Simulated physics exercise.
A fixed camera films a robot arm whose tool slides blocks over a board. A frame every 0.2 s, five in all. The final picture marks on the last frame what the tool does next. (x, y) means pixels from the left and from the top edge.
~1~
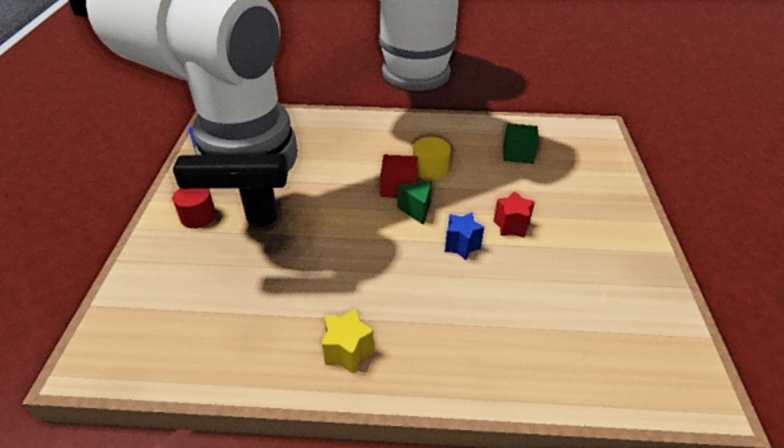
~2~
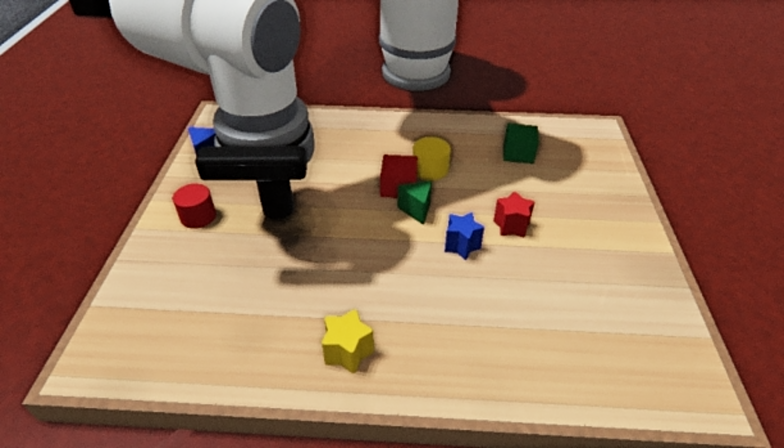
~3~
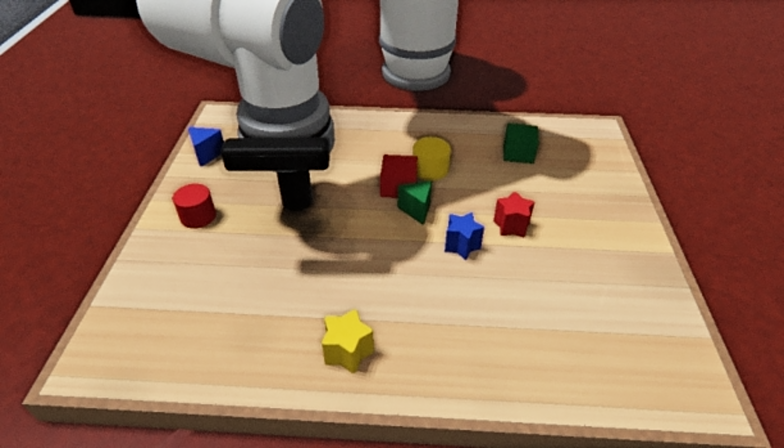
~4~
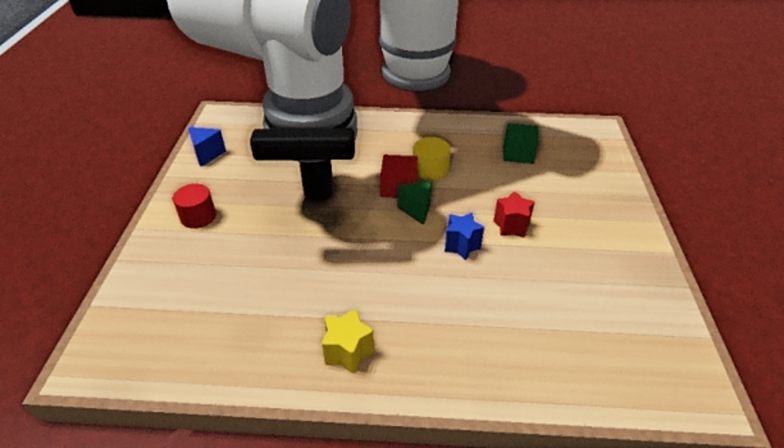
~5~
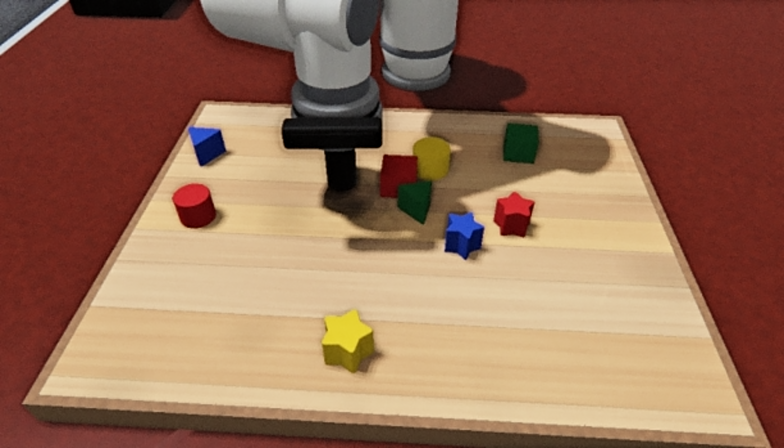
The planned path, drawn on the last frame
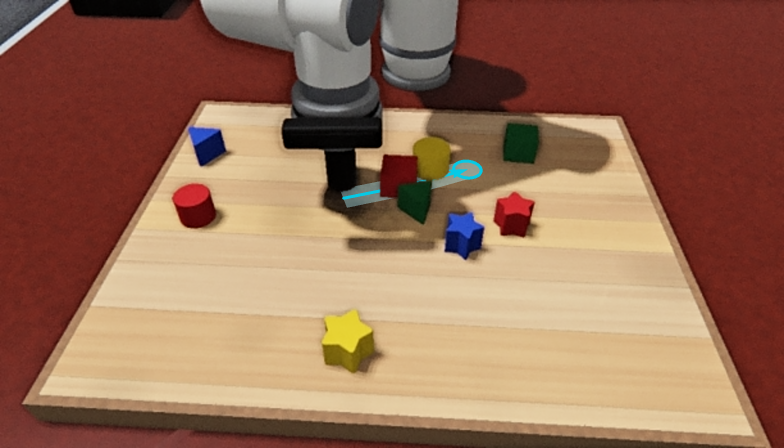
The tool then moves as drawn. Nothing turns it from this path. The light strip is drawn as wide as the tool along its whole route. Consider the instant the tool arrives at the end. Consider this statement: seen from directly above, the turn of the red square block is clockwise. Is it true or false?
Verdict: True.
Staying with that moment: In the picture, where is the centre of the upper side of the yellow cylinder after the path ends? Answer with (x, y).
When the path ends, it will be at (467, 129).
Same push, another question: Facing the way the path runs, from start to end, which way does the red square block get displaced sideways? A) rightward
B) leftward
My answer is option A.
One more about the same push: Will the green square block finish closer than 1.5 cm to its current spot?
It seems so.
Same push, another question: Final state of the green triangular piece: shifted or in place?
At the end, its place is the same.
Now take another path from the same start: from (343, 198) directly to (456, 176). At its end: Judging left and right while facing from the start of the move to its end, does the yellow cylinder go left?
Yes, that is what happens.
Drawn move, from (343, 198) via (408, 185), ending at (467, 169).
On the path given first. One third of the way, tool at (387, 174); red square block at (420, 164), turned 20° anticlockwise; yellow cylinder at (442, 143).
Two thirds of the way, tool at (430, 164); red square block at (462, 165); yellow cylinder at (448, 141).
At the end, tool at (469, 154); red square block at (485, 166), turned 55° clockwise; green triangular piece still; yellow cylinder at (467, 129); green square block still.
